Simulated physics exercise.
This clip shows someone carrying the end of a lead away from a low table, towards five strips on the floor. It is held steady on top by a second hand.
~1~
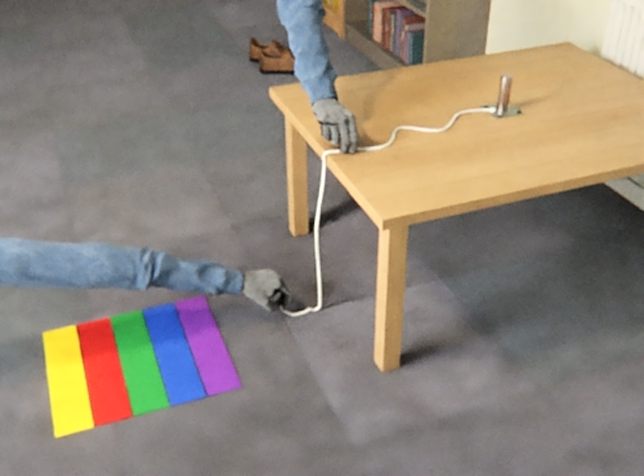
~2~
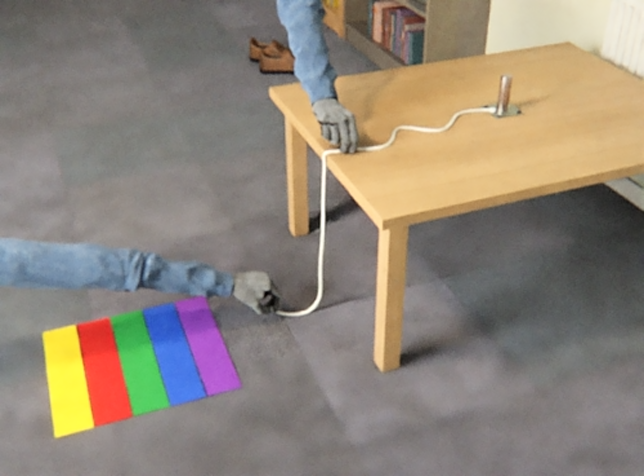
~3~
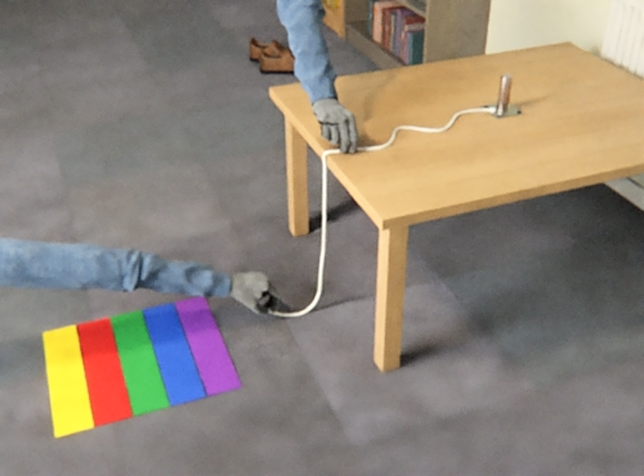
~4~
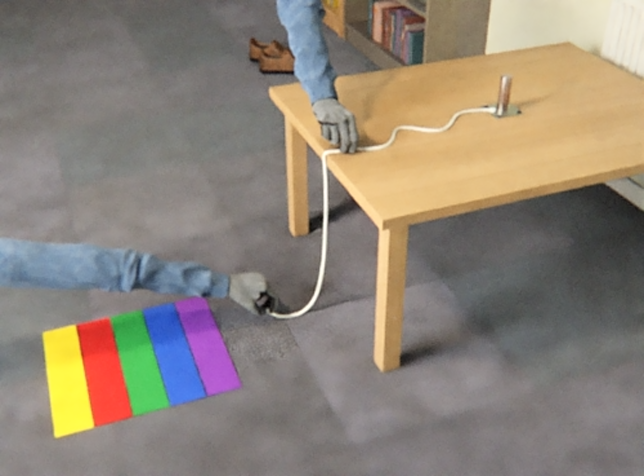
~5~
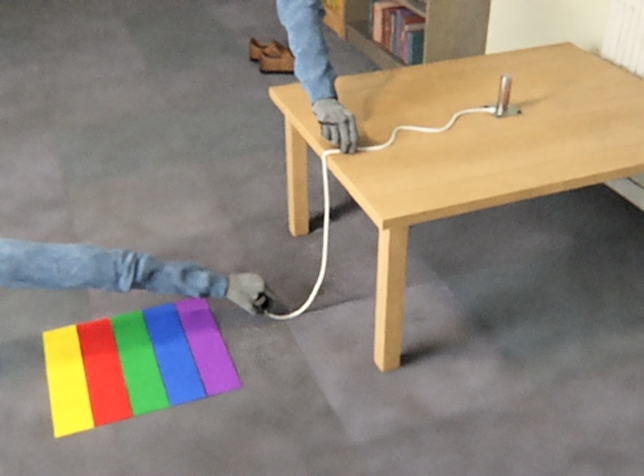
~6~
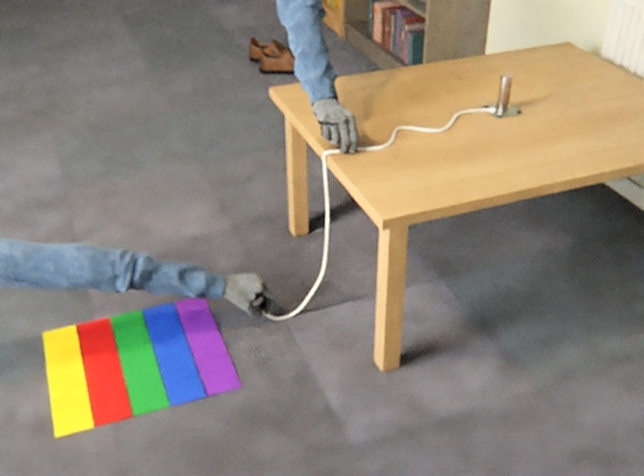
A gloved hand held a white cord at the edge of a low wooden table while another, near the floor, drew its end slightly left, toward five coloured strips, then barely moved.
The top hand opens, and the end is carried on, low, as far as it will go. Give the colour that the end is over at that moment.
The end is over green.
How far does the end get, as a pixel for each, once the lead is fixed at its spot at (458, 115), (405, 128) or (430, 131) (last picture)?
About (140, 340), (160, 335) and (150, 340).
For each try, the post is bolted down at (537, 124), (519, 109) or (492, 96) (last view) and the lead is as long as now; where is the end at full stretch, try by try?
Roughly (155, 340), (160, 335) and (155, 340), try by try.
Early on, end near (199, 327); over purple.
Midway, end near (159, 337); over blue.
At the end of the slack, end near (136, 343); over green. It halts on the green strip.
